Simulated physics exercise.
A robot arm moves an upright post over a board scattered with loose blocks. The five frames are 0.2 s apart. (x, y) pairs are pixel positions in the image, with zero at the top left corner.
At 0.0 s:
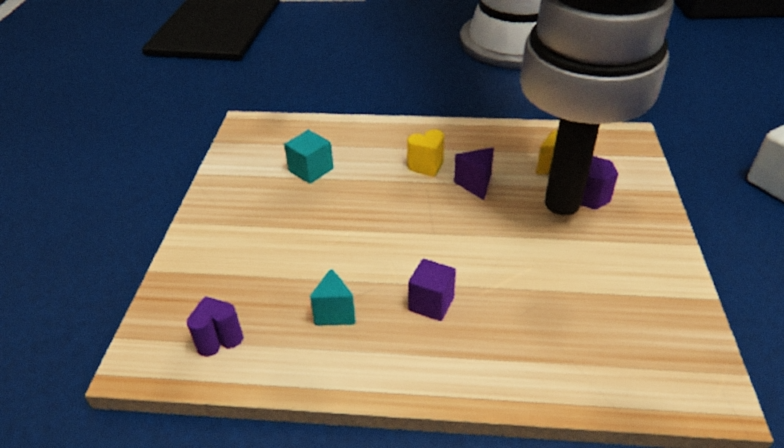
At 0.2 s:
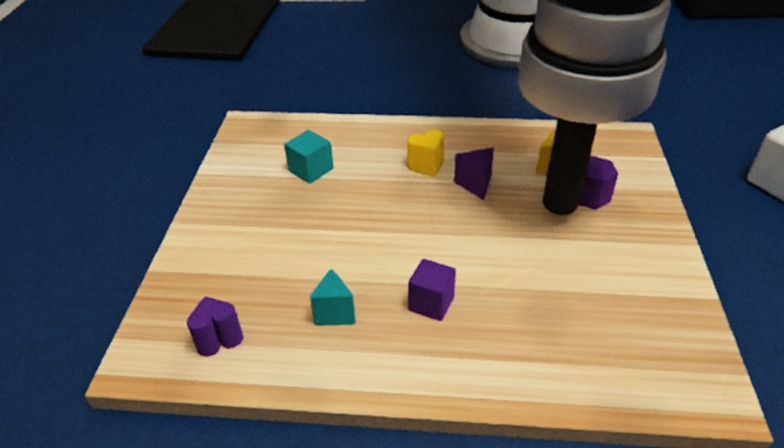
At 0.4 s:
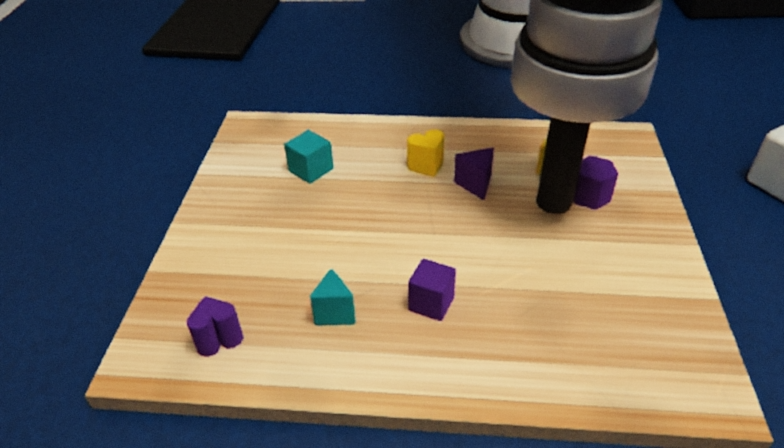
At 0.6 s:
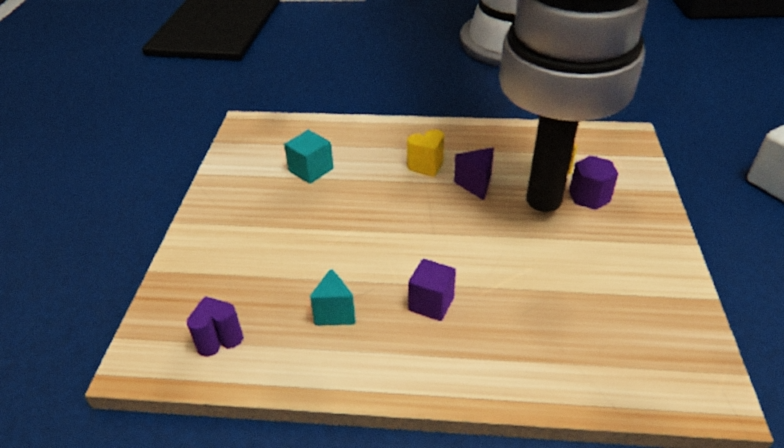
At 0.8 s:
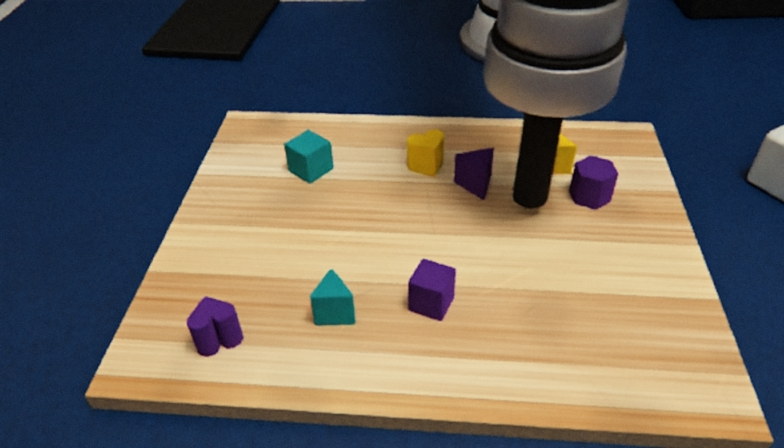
In the video, a robot arm holds a dark upright post over a wooden board scattered with purple, teal and yellow blocks, then moves it a short way left, away from a purple six-sided block, while the blocks stay still.
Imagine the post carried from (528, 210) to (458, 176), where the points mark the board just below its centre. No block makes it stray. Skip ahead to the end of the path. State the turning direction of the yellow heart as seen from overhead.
It is turned anticlockwise.
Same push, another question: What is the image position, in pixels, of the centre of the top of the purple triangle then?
Put as a pixel place, it's (441, 135).
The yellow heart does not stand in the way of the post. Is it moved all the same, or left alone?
It shifts.
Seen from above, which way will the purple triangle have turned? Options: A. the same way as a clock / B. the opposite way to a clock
My pick is A.
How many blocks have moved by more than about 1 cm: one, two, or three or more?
A pair of blocks is moved.
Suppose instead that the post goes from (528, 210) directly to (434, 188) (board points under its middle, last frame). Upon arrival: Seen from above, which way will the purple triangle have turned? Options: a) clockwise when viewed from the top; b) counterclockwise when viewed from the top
My pick is a.
On the path given first. Halfway along, post (493, 180); purple triangle (470, 152), turned 15° clockwise.
At the end, post (458, 163); yellow heart (414, 133), turned 25° anticlockwise; purple triangle (441, 135), turned 40° clockwise; purple six-sided block in place.
